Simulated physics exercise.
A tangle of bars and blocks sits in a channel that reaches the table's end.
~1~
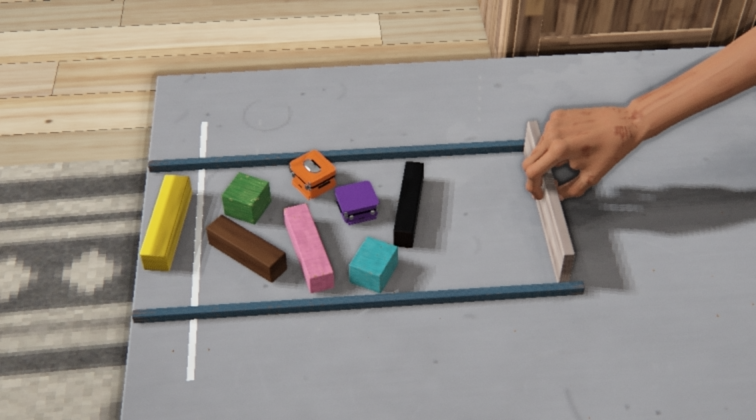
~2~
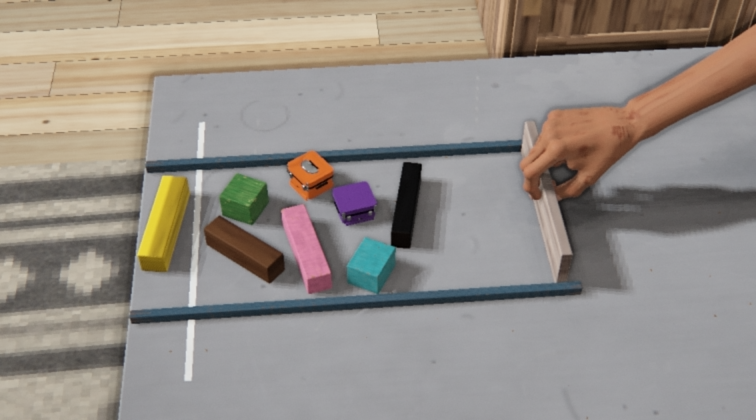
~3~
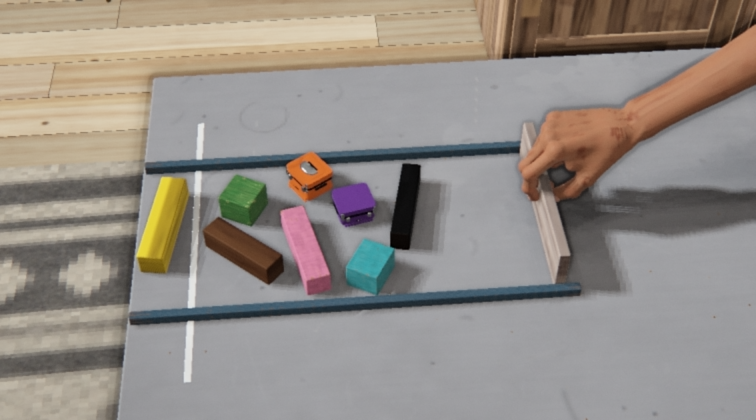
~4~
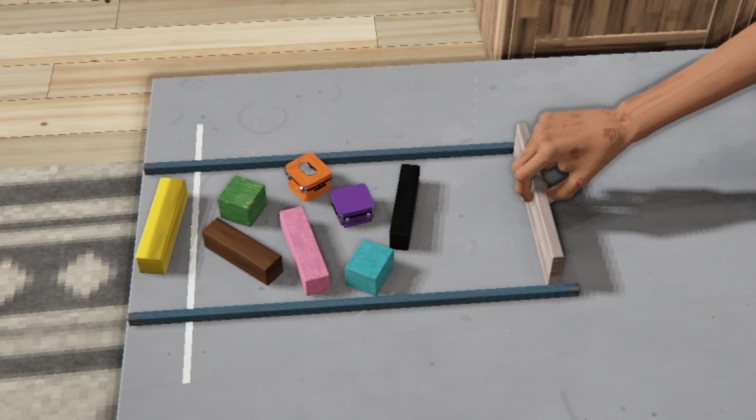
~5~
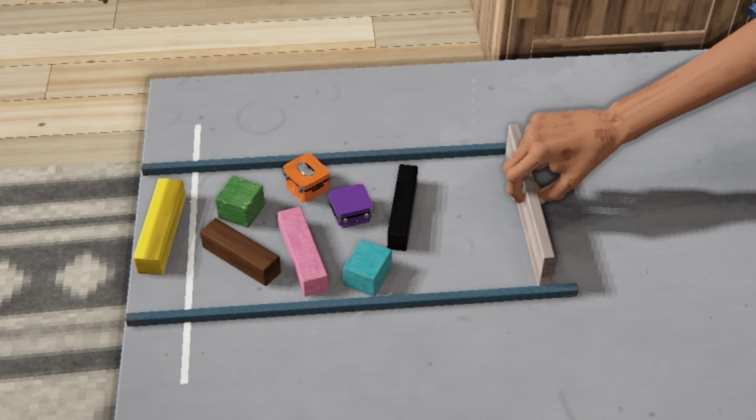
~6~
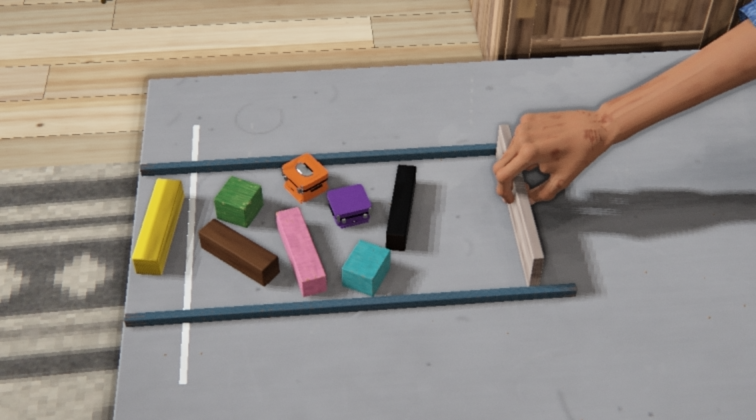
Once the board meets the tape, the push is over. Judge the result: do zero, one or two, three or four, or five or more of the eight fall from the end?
Three, or four.
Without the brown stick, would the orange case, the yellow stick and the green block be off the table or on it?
Final state: Orange case in place, yellow stick off, green block off.
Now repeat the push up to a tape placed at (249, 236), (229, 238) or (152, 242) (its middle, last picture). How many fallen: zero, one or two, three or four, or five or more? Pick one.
In turn: No fall at all; 1 or 2; 5 or more.
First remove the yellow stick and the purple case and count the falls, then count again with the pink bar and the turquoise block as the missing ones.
The first removal gives 1, the second gives 2.
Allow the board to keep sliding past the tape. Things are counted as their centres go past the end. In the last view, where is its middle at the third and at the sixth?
At the first moment about (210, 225), at the next about (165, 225).
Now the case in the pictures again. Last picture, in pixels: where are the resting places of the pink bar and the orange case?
The first ends close to (128, 266), the second close to (158, 182).
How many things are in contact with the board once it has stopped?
2 of them.
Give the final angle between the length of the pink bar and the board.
I'd estimate about 15 degrees.
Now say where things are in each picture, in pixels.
Yellow stick (167, 222); brown stick (247, 248); green block (247, 198); board (547, 199); tape (198, 236), in the first picture.
Brown stick (244, 249); board (545, 200), in the second picture.
Green block (244, 200); orange case (310, 178), in the third picture.
Yellow stick (163, 225); black stick (405, 206), in the fourth picture.
Brown stick (240, 252); turquoise block (368, 268), in the fifth picture.
Yellow stick (159, 226); brown stick (239, 252); green block (239, 202); board (518, 203); tape (190, 240), in the sixth picture.
Early on, none off yet; yellow stick at rest near (159, 226); brown stick at rest near (239, 252); green block at rest near (239, 202).
A while later, none off yet; yellow stick at rest near (159, 226); brown stick moving near (233, 254); green block at rest near (239, 202).
Further along, none off yet; yellow stick travelled a little near (139, 226); brown stick travelled about its own width near (168, 269); green block travelled well along near (177, 203).
Finally, the number that fall off is three or four; lost, green block, brown stick and yellow stick.
